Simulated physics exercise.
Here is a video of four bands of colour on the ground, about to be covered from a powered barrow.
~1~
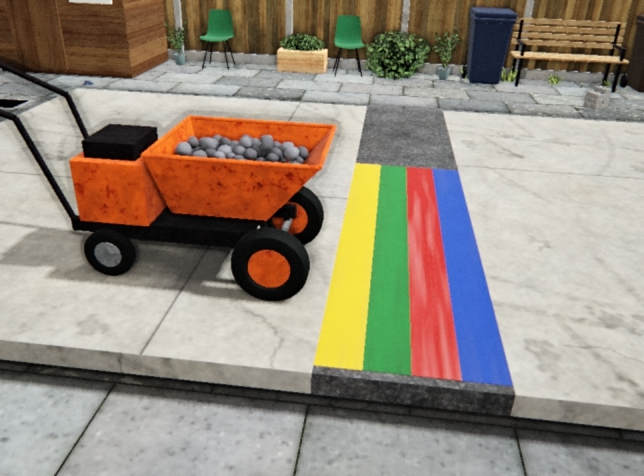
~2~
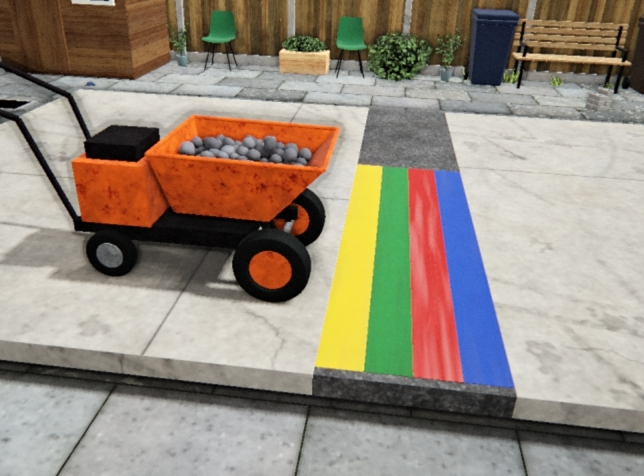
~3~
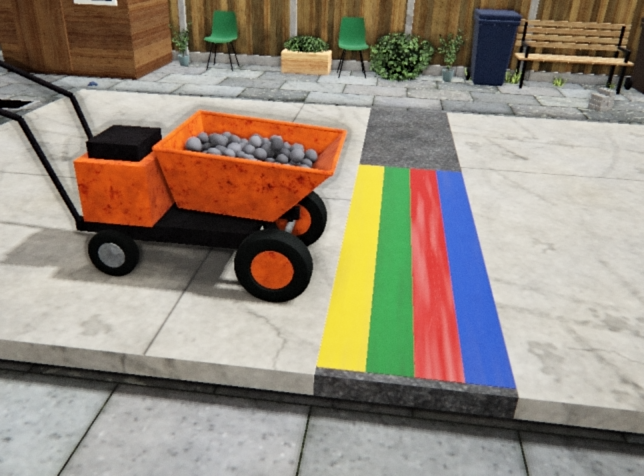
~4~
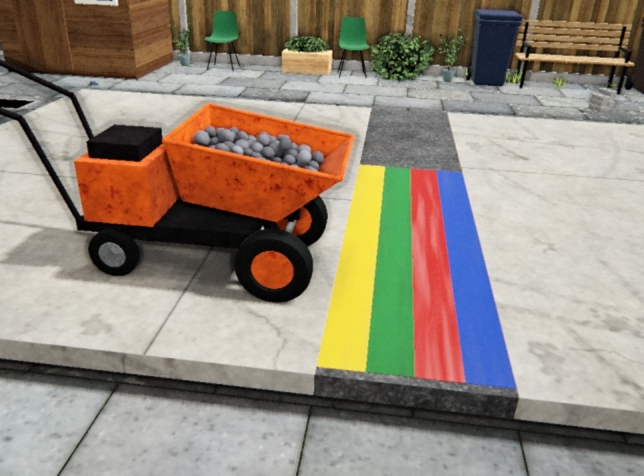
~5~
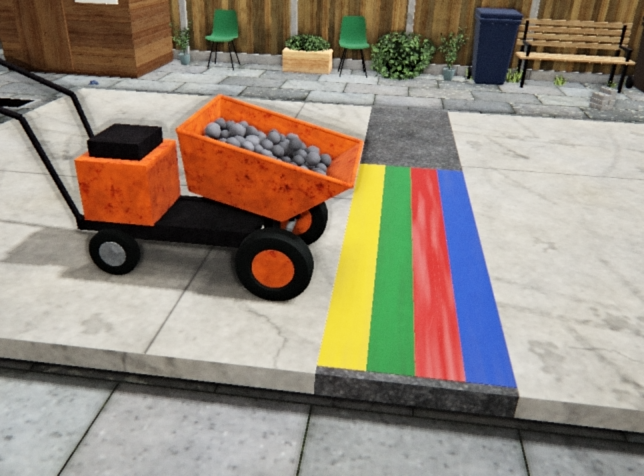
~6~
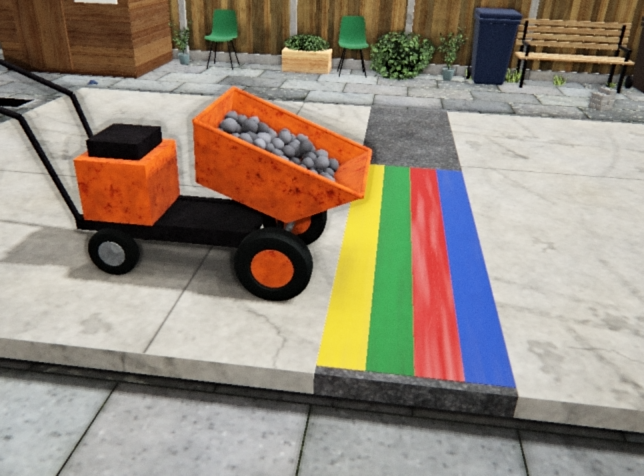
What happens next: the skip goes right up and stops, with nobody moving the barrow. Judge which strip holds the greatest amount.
Greatest amount: The red strip.
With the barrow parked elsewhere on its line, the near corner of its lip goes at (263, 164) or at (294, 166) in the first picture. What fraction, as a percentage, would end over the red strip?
About 20 per cent for the first spot and about 30 per cent for the second.
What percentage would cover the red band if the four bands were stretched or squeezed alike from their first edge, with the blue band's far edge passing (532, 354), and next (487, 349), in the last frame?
I'd put it at some 30 % for the first and some 30 % for the second.
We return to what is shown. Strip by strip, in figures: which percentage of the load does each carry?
So the yellow strip ends with 0 %, the green strip with 15 %, the red strip with 35 % and the blue strip with 25 %.
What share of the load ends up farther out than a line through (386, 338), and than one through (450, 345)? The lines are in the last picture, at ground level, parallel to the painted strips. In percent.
Near 80 % and near 40 %, in that order.
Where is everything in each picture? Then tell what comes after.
The first frame shows lip of the skip near (319, 168), level; top of the load near (240, 153), round cobbles; yellow strip near (343, 330); green strip near (388, 334); red strip near (433, 339); blue strip near (480, 343).
The second frame shows lip of the skip near (323, 171), tipped barely; top of the load near (228, 153).
The third frame shows lip of the skip near (331, 174), tipped barely; top of the load near (234, 151).
The fourth frame shows lip of the skip near (340, 180), tipped a little; top of the load near (241, 147).
The fifth frame shows lip of the skip near (351, 187), tipped a little; top of the load near (237, 146).
The sixth frame shows lip of the skip near (362, 197), tipped clearly; top of the load near (238, 131); yellow strip near (346, 330); green strip near (391, 335); red strip near (436, 339); blue strip near (483, 344).
Shortly afterwards, skip tipped steeply; the whole lot in the skip.
Next, skip tipped right over; near two thirds in the skip; a little over the green strip; near a quarter over the red strip; only a few over the blue strip.
Some moments later, skip tipped right over; near a quarter in the skip; a little over the green strip; near a third over the red strip; near a quarter over the blue strip; a little off the paint.
In the end, skip tipped right over; near a quarter in the skip; none at all over the yellow strip; near a quarter over the green strip; near a third over the red strip; near a quarter over the blue strip; a little off the paint.
